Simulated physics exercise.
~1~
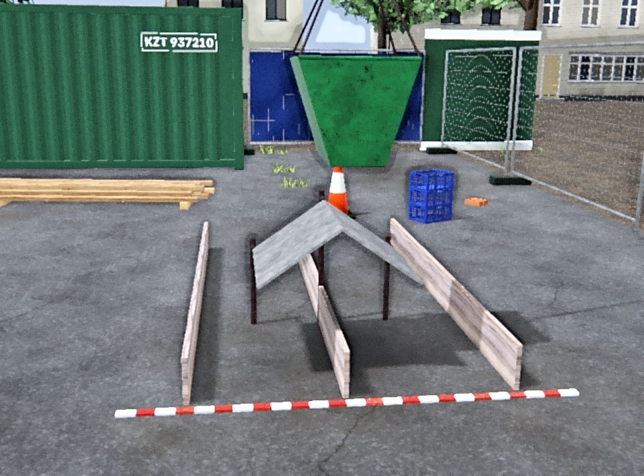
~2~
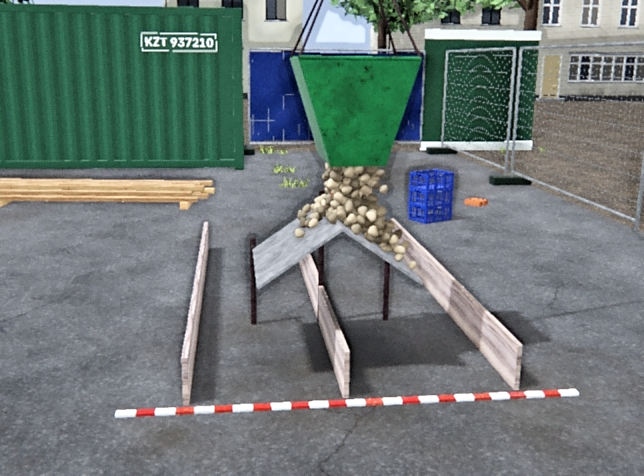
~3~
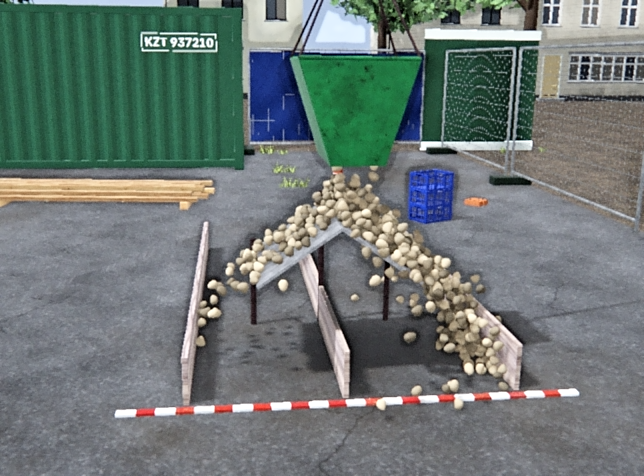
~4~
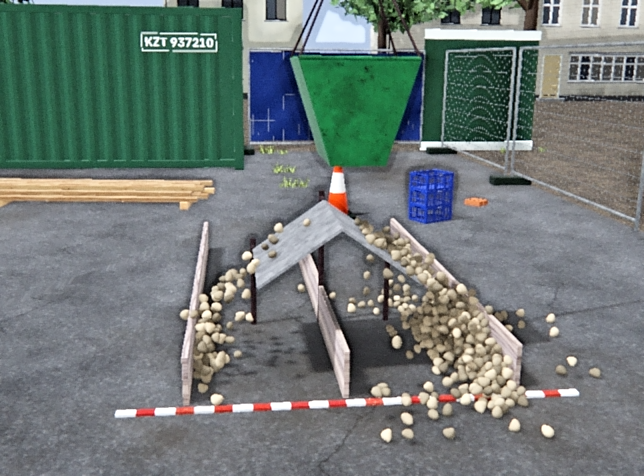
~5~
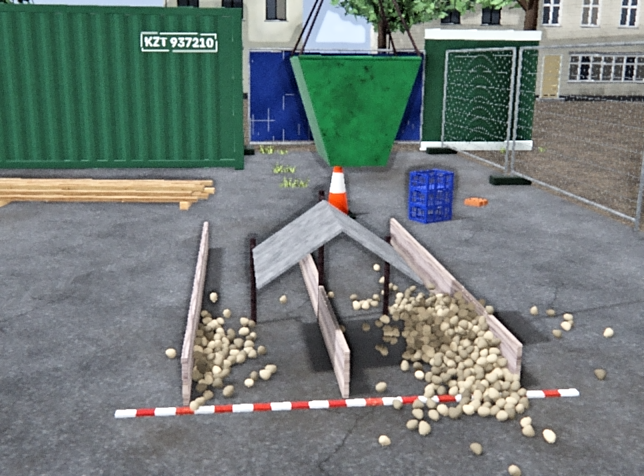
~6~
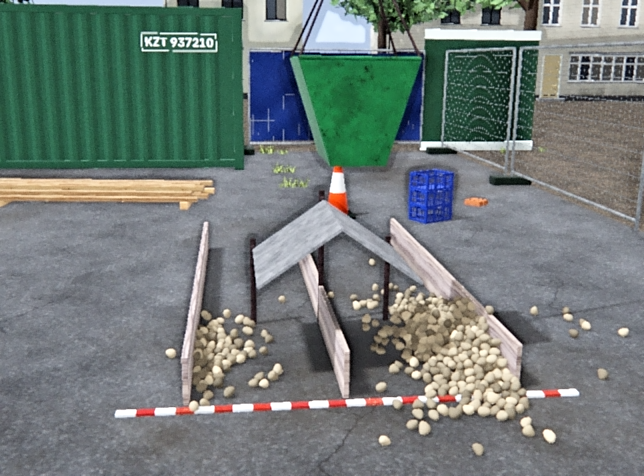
The clip opens on a paved yard where a green skip hangs still above a peaked grey steel roof, with three boards forming two bays and a red and white striped pole lying in front. Pale rounded cobbles pour from the bottom of the skip onto the peak. They split down both slopes, with many more tumbling into the right bay than the left. The last stones slide off the steel, and a few scatter past the right board and over the pole. At the end the steel is bare, with a large pile resting on the right and a small one on the left.
